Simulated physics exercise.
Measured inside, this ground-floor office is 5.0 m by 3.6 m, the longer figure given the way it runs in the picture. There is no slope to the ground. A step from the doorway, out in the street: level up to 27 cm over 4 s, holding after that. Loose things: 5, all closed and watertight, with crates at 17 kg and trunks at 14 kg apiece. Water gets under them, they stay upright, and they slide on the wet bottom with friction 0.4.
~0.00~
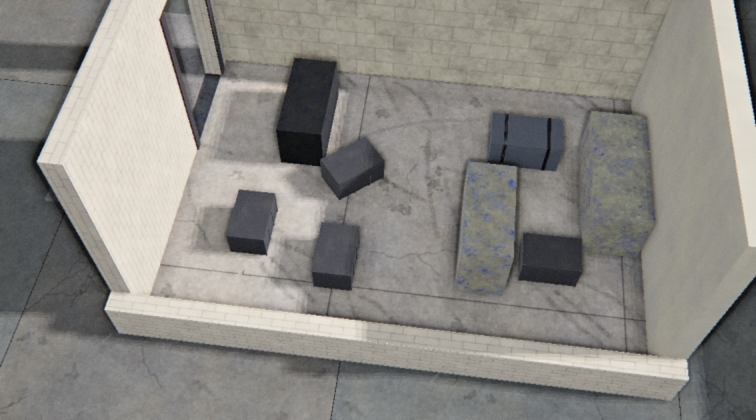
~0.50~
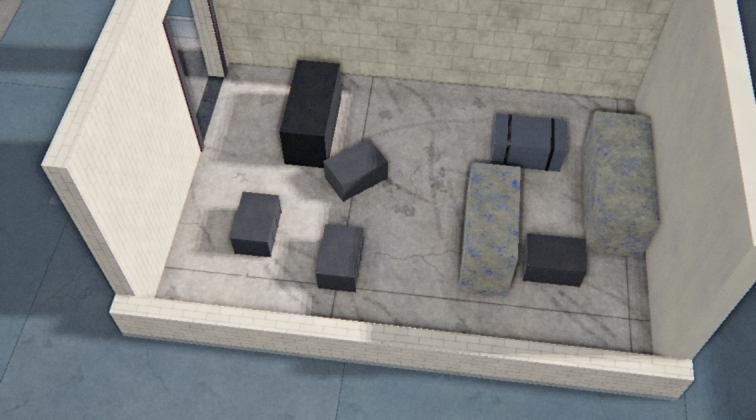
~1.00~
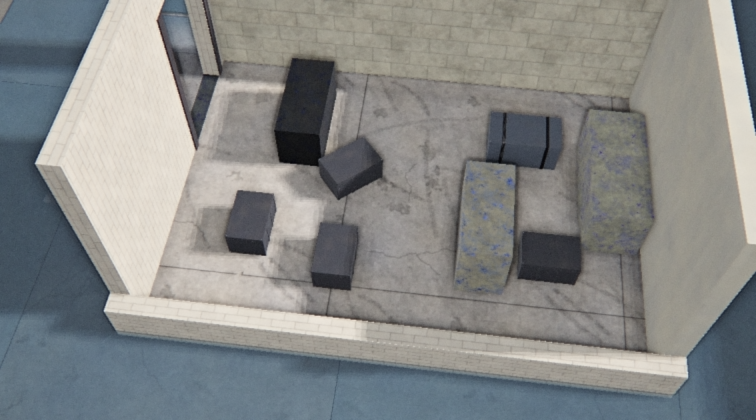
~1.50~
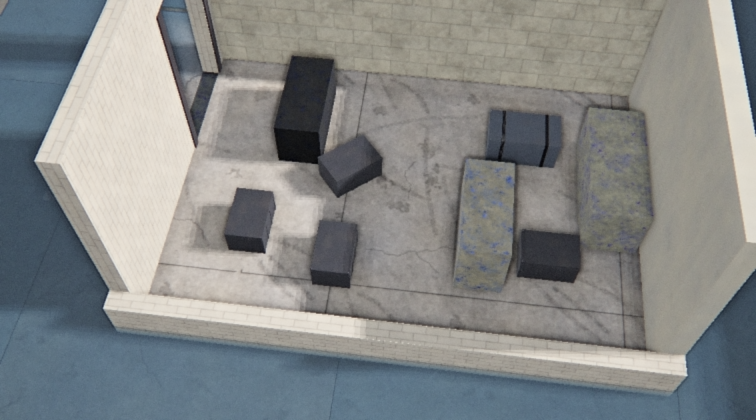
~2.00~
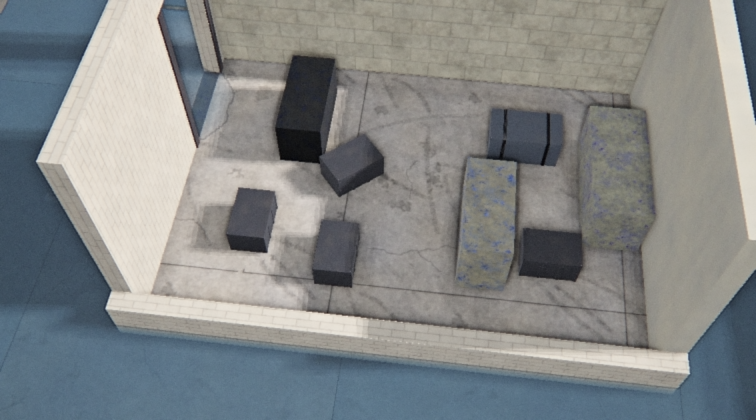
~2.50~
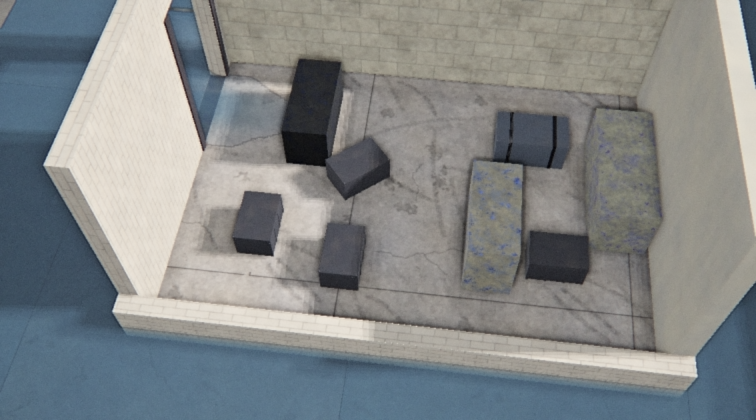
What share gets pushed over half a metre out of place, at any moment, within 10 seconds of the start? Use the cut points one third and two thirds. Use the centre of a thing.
It falls from one third to two thirds.
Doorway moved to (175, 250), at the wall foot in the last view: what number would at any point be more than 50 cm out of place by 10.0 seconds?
Then the count would be 5.
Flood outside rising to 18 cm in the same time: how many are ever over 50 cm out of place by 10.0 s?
With that change, 1 of them.
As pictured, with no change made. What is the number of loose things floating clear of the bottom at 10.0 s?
I get 2.
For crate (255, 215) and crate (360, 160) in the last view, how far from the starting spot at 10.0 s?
One is off by 200 cm, the other by 0 cm, in the order asked.
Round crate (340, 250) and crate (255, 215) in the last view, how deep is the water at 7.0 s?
4 and 11 cm.
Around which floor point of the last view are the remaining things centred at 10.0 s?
Around (457, 251).
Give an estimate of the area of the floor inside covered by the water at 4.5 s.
I'd estimate close to 5.0 m2.
After 3.5 s 0 of 5 are over 50 cm from their spots; 0 afloat.
After 4.5 s 0 of 5 are over 50 cm from their spots; 0 afloat.
After 7.0 s 1 of 5 are over 50 cm from their spots; 1 afloat.
After 10.0 s 3 of 5 are over 50 cm from their spots, and 3 have been at some point; 2 afloat.
